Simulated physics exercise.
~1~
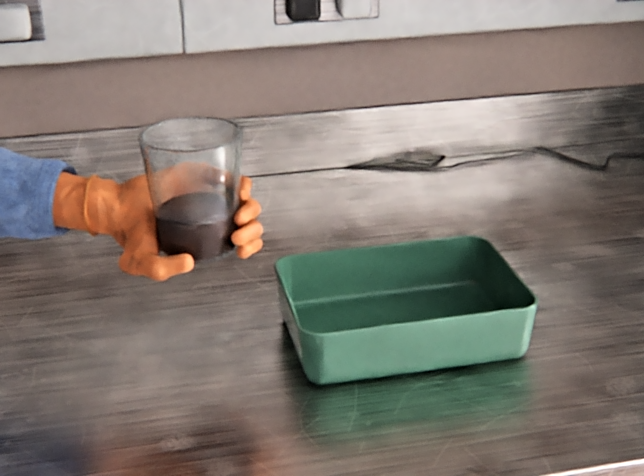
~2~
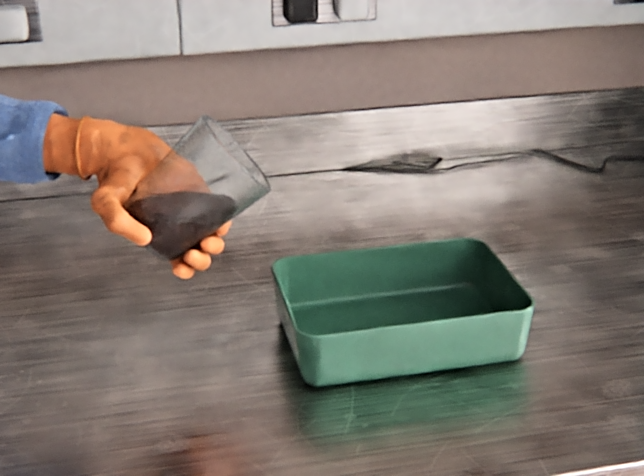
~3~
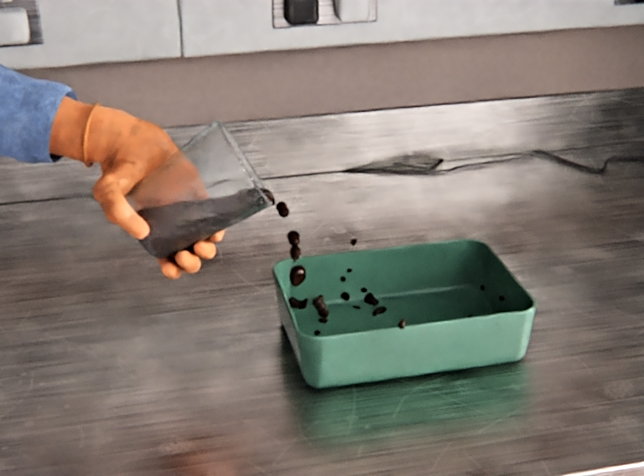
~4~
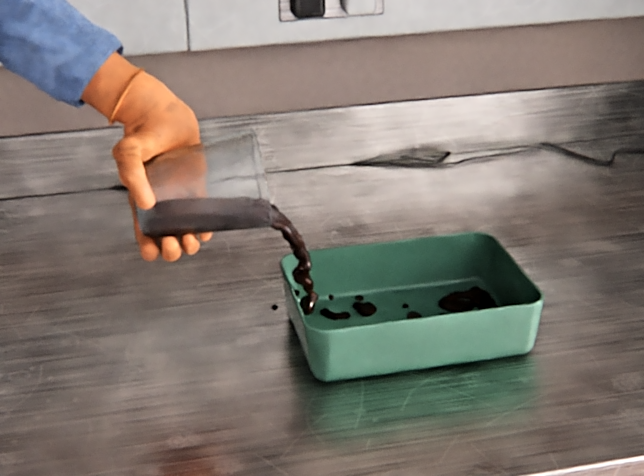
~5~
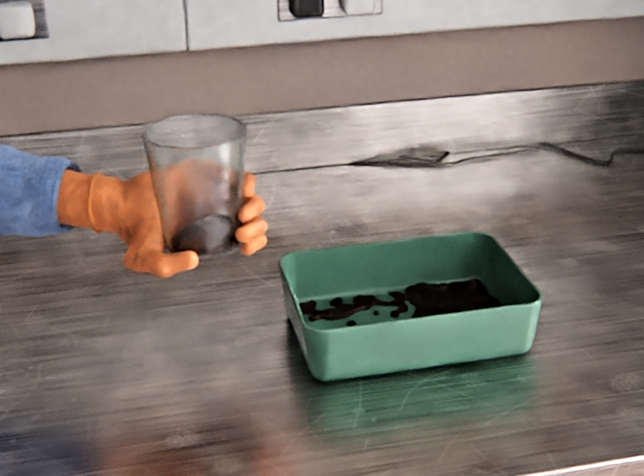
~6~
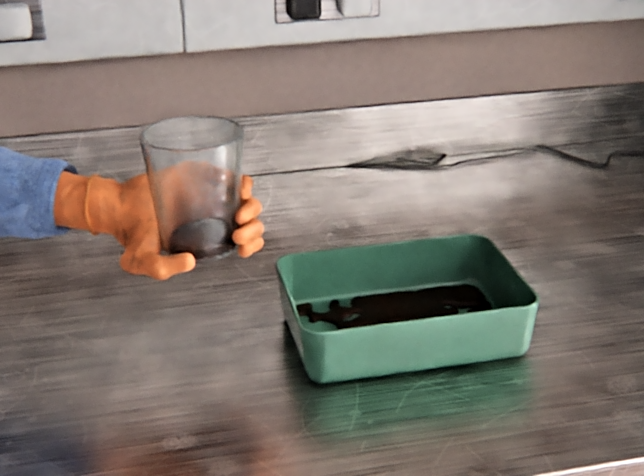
On a metal work surface, a gloved hand tips dark liquid from a tumbler into a green dish, then levels the tumbler.
